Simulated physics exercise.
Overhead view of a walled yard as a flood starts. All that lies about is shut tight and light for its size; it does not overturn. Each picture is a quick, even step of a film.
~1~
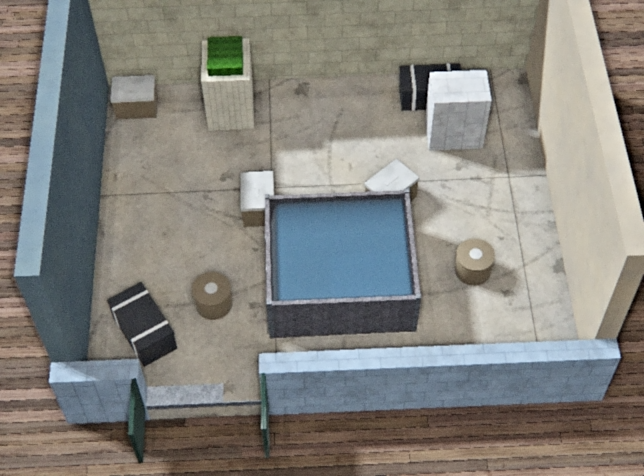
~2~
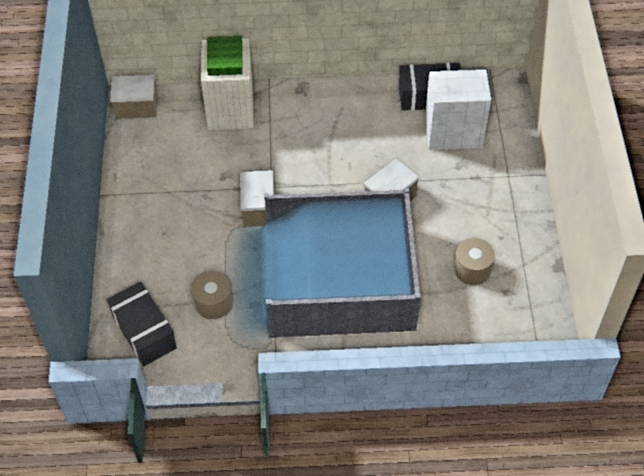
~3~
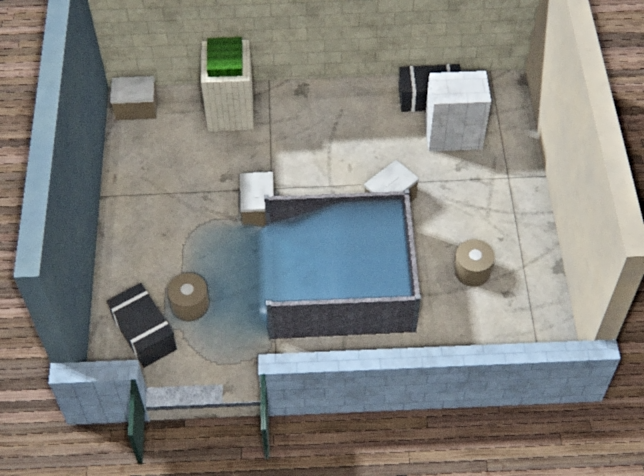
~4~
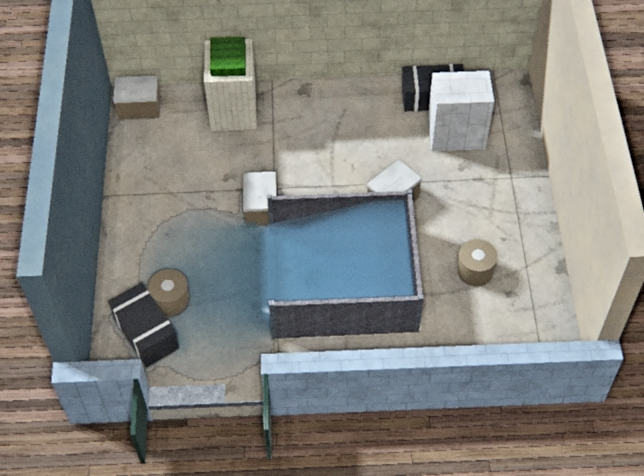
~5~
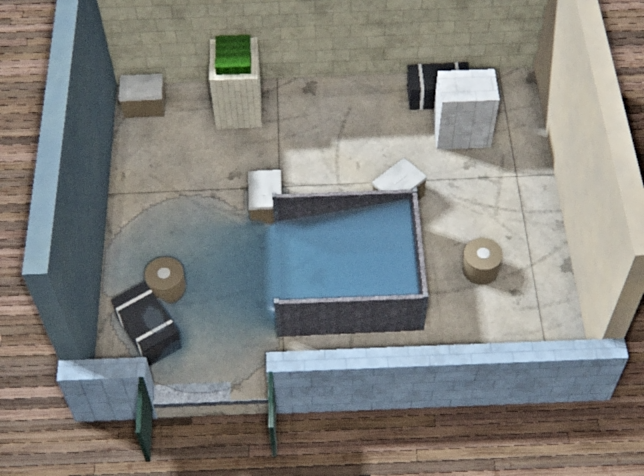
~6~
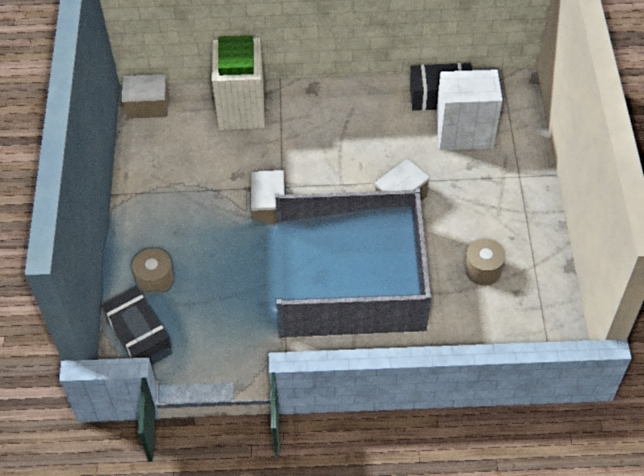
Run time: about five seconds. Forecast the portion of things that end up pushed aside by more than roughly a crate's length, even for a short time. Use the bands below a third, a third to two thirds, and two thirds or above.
It falls a third to two thirds.
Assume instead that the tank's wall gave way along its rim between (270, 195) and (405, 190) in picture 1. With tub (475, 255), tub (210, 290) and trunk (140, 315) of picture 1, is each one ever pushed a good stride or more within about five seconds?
Each in turn, ends up that far off, never travels that far, never travels that far.
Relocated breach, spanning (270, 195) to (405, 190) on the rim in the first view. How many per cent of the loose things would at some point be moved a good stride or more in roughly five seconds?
Estimate: Close to 60 in a hundred.
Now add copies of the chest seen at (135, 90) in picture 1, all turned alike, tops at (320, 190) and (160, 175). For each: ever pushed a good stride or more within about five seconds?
Stays put, displaced.
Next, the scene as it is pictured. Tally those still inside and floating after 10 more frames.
The answer is 2.
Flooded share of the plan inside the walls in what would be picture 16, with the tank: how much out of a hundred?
Wet share: Around 40 %.
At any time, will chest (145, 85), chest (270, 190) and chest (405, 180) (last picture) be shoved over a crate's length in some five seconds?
Goes that far; short of that; short of that.
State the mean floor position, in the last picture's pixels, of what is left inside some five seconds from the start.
I'd put it at roughly (313, 194).
A moment on, 2 of 7 are well off their spots; 1 afloat.
Next, 1 of 7 are well off their spots; 2 afloat.
Later, 3 of 7 are well off their spots; 2 afloat.
In the end, 3 of 7 are well off their spots, and 3 have been at some point; 2 afloat.
